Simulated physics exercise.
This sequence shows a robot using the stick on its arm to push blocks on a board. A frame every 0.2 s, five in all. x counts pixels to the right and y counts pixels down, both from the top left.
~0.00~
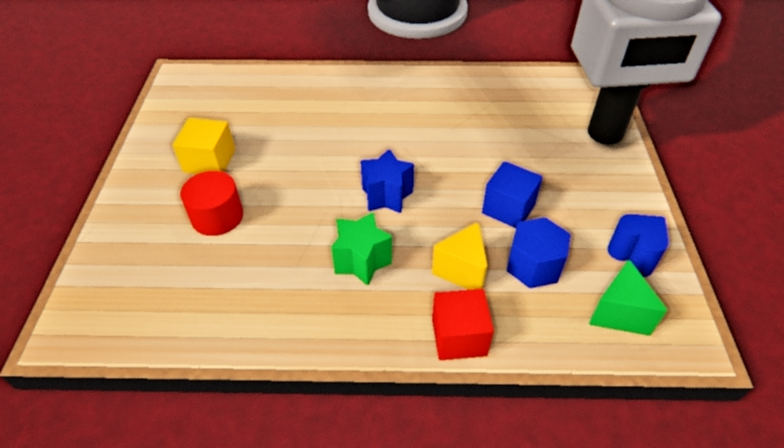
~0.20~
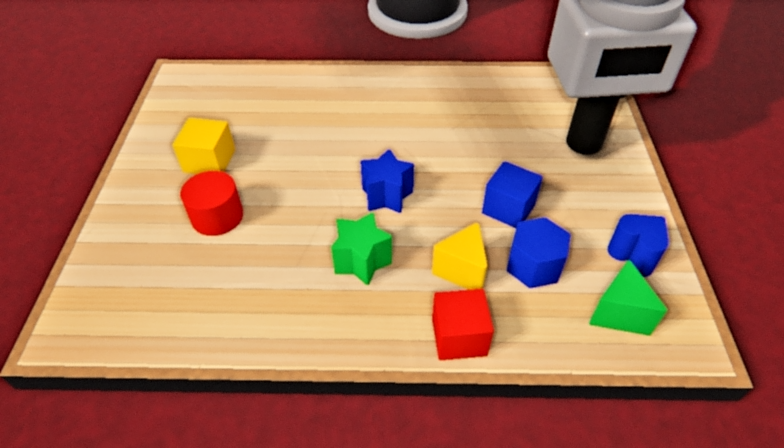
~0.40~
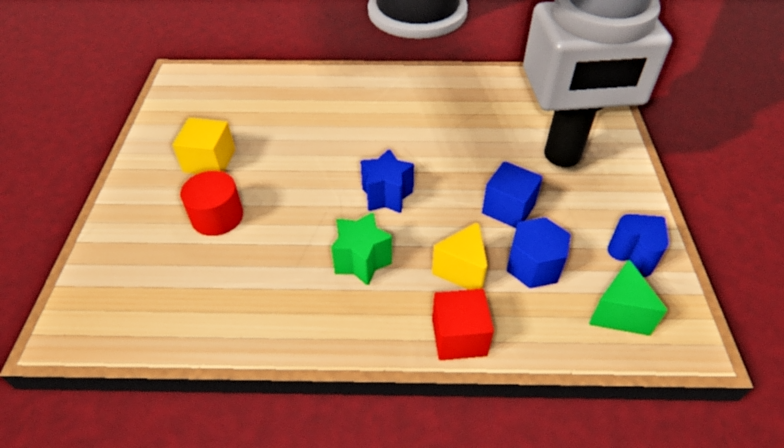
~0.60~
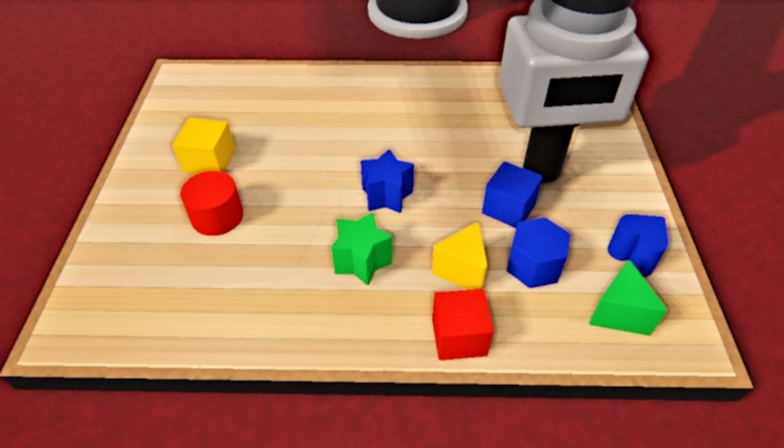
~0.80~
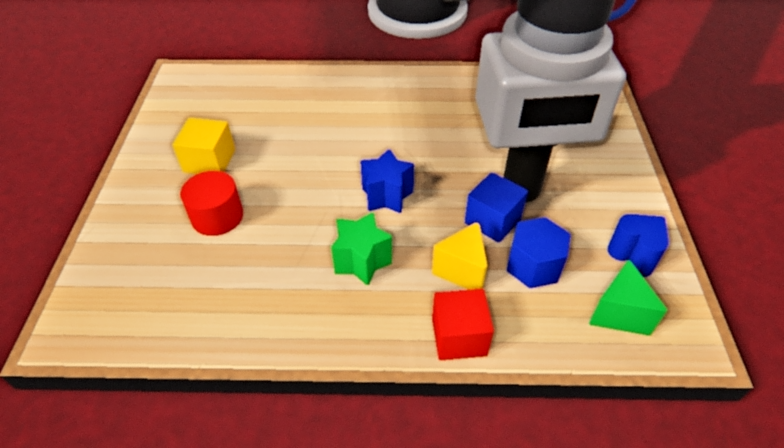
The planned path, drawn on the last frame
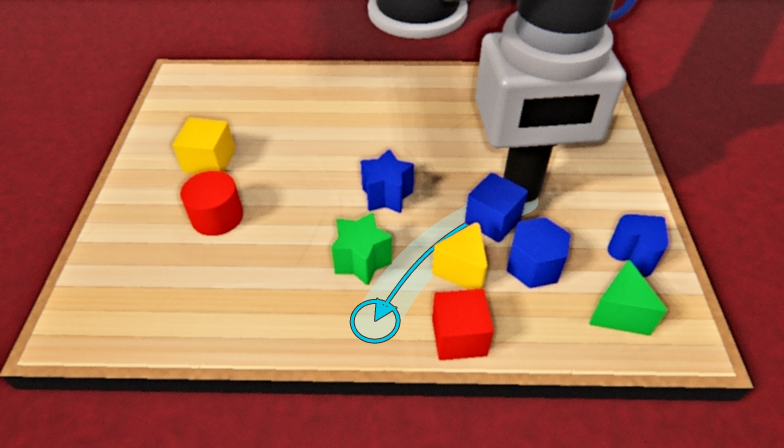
To begin with, a robot arm's black stick stands at the upper right of a wooden board scattered with red, yellow, green and blue blocks. The stick slides down and to the left toward the blue cube, then nudges it slightly left and downward while the other blocks stay still.
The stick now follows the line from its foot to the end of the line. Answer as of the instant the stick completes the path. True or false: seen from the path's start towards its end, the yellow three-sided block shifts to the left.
True
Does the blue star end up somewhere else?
No, I don't think so.
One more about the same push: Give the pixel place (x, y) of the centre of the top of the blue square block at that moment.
Pixel (323, 308).
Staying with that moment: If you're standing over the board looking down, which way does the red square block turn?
Direction: Anticlockwise.
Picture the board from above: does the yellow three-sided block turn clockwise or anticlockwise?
It makes a counterclockwise turn.
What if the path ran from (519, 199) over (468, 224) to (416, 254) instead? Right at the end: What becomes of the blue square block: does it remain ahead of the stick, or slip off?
Pushed ahead.
Drawn move, from (519, 199) over (464, 226) and (415, 266) to (375, 321).
The first path, step by step. One third of the way, stick at (464, 217); yellow three-sided block at (448, 274), turned 30° anticlockwise; blue square block at (442, 226), turned 15° anticlockwise.
Two thirds of the way, stick at (415, 258); green star at (340, 235), turned 35° clockwise; red square block at (465, 321), turned 25° anticlockwise; yellow three-sided block at (410, 299), turned 115° anticlockwise; blue square block at (381, 265).
At the end, stick at (375, 312); green star at (340, 235), turned 35° clockwise; blue star still; red square block at (465, 321), turned 25° anticlockwise; yellow three-sided block at (408, 318), turned 140° anticlockwise; blue square block at (323, 308), turned 45° clockwise.
